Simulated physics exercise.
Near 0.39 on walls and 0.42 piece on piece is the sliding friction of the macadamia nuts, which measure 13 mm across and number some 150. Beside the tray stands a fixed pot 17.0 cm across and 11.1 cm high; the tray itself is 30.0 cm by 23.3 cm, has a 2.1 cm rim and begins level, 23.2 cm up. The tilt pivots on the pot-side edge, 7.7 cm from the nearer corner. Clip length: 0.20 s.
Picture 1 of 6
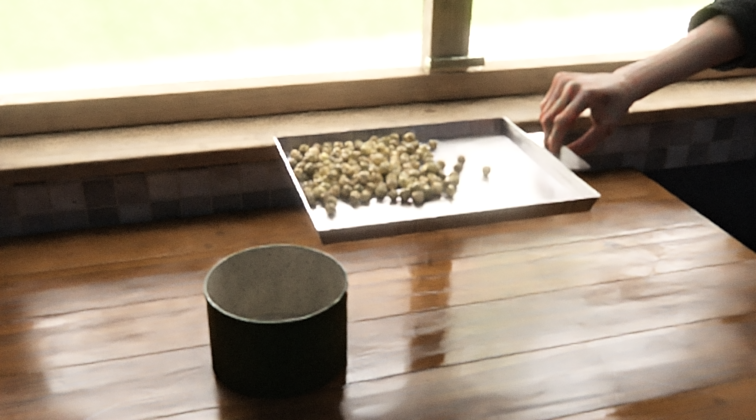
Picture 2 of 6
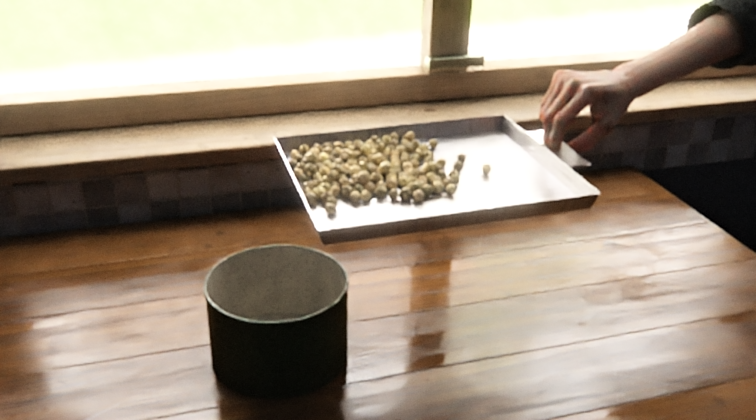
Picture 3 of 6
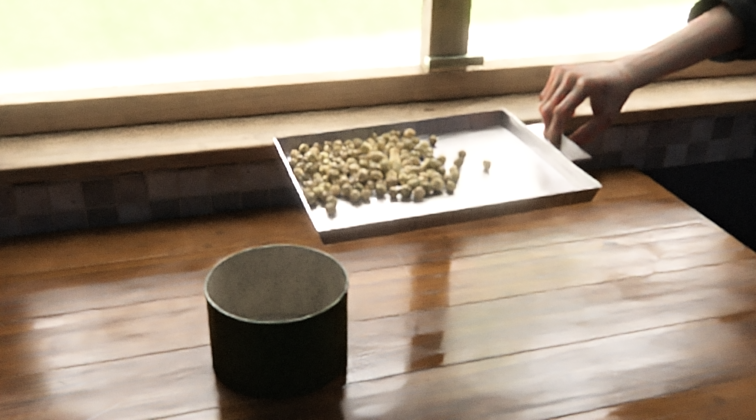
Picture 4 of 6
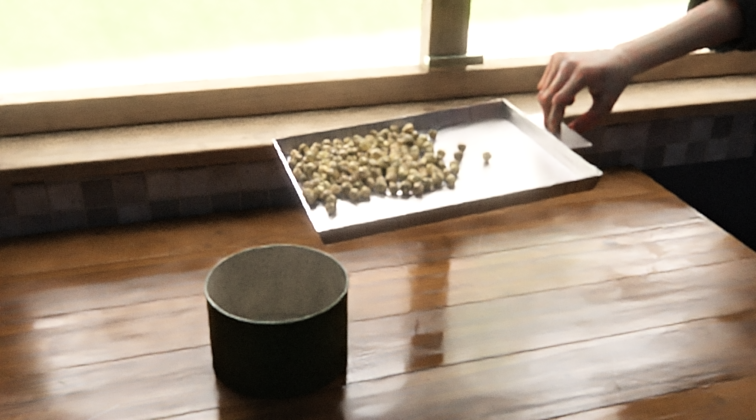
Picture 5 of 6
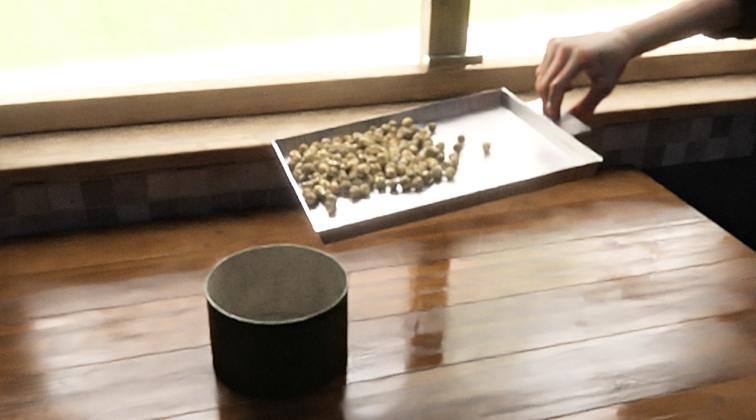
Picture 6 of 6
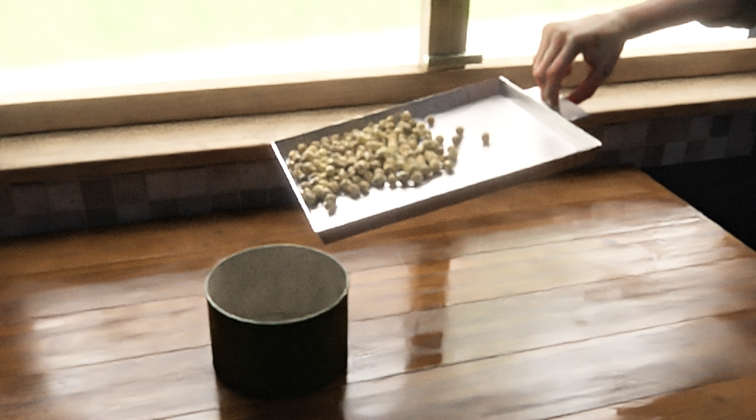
Hand slowly raising the right side of a metal tray of small round greenish pieces, beside a dark pot on a wooden table.
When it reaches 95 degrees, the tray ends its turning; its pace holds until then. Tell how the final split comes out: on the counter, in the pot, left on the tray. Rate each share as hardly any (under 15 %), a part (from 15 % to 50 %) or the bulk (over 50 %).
Counter: A part; pot: The bulk; left on the tray: Hardly any.
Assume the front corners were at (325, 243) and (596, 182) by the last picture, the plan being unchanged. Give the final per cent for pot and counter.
You'd end with pot at 0 and counter at 100.
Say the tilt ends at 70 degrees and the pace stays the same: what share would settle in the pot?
In that case some 45 per cent.
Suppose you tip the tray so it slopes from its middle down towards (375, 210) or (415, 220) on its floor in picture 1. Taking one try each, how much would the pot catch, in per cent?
Some 5 and 0 per cent.
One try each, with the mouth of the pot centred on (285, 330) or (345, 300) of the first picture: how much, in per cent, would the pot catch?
First try about 30 per cent, second try about 0 per cent.
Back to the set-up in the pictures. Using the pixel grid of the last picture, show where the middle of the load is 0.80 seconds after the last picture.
Approximately (291, 171) in the last picture.
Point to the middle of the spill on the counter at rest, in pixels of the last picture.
The spill's middle ends up near (195, 310).
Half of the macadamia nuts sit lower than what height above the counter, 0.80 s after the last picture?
Roughly 24 cm.
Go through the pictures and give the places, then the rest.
Tray tilt 0 degrees, front corners at (323, 226) and (592, 194); middle of the pieces at (373, 170); pot at (277, 280), in the first frame.
Tray tilt 1 degrees, front corners at (323, 227) and (592, 191); middle of the pieces at (373, 170), in the second frame.
Tray tilt 2 degrees, front corners at (323, 227) and (593, 184); middle of the pieces at (373, 168), in the third frame.
Tray tilt 5 degrees, front corners at (323, 227) and (594, 172), lowest corner left back; middle of the pieces at (373, 165), in the fourth frame.
Tray tilt 8 degrees, front corners at (322, 227) and (594, 158), lowest corner left back; middle of the pieces at (372, 161), in the fifth frame.
Tray tilt 11 degrees, front corners at (321, 227) and (593, 143), lowest corner left back; middle of the pieces at (371, 158); pot at (278, 281), in the sixth frame.
Then, 0.48 s after the last picture, tilt 51 degrees; the tray holds 100 %, the pot 0 %.
Then, 0.80 s after the last picture, tilt 78 degrees; the tray holds 80 %, the pot 0 %.
Then, 1.20 s after the last picture, tilt 95 degrees; the tray holds 0 %, the pot 60 %.
In the end, counter 35 %, pot 65 %, tray 0 %.
